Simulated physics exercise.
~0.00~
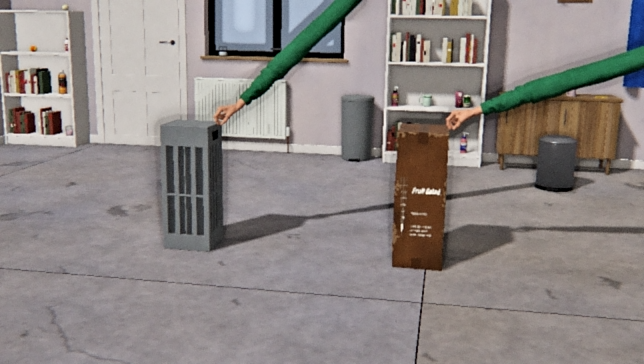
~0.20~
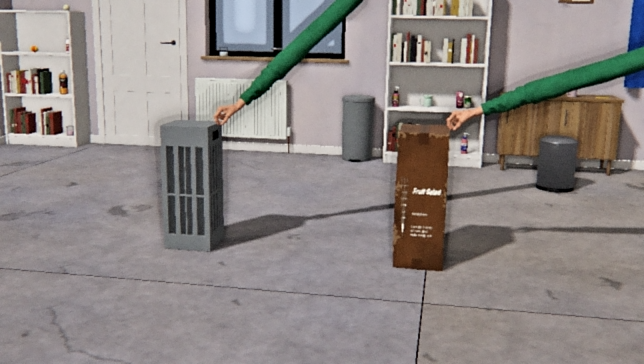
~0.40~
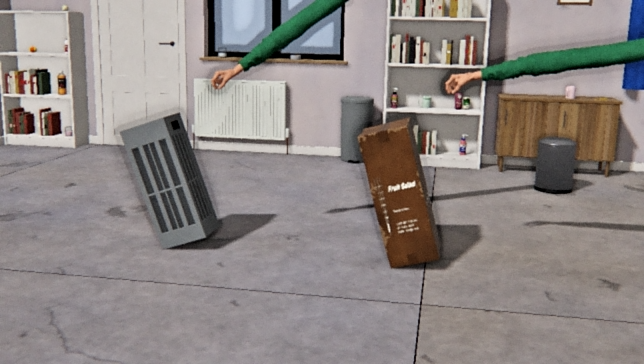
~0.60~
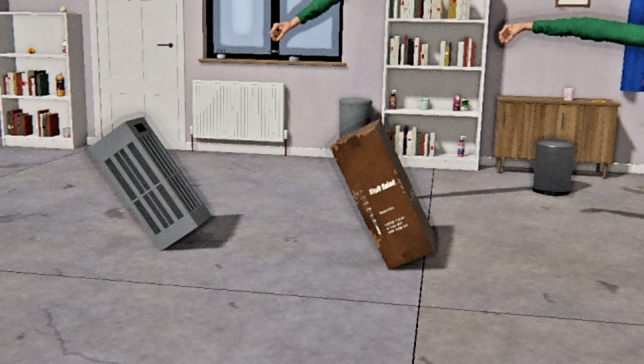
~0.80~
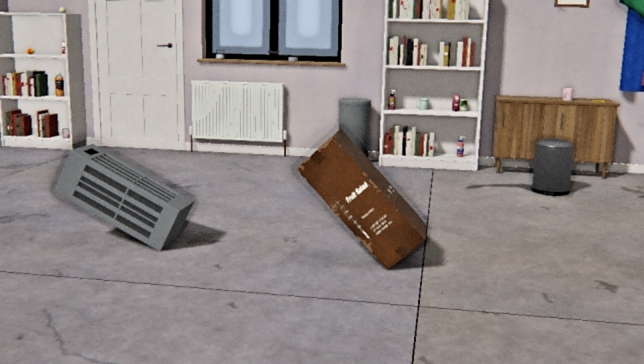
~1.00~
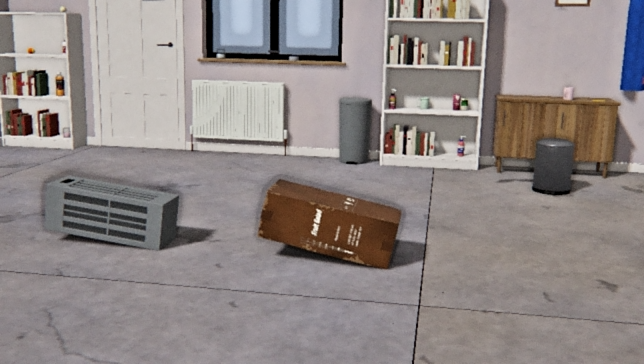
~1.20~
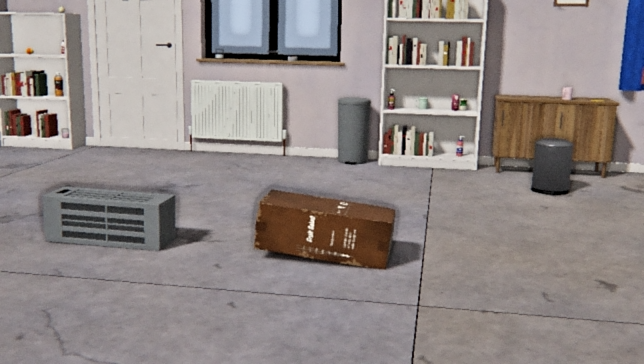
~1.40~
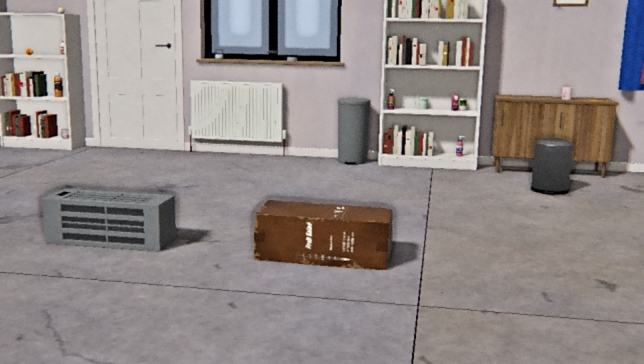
In a room with bookshelves and a radiator, two green-sleeved arms reached in and tipped a tall grey crate and a tall brown box to the left, then drew back as both toppled over and ended up lying on their sides.
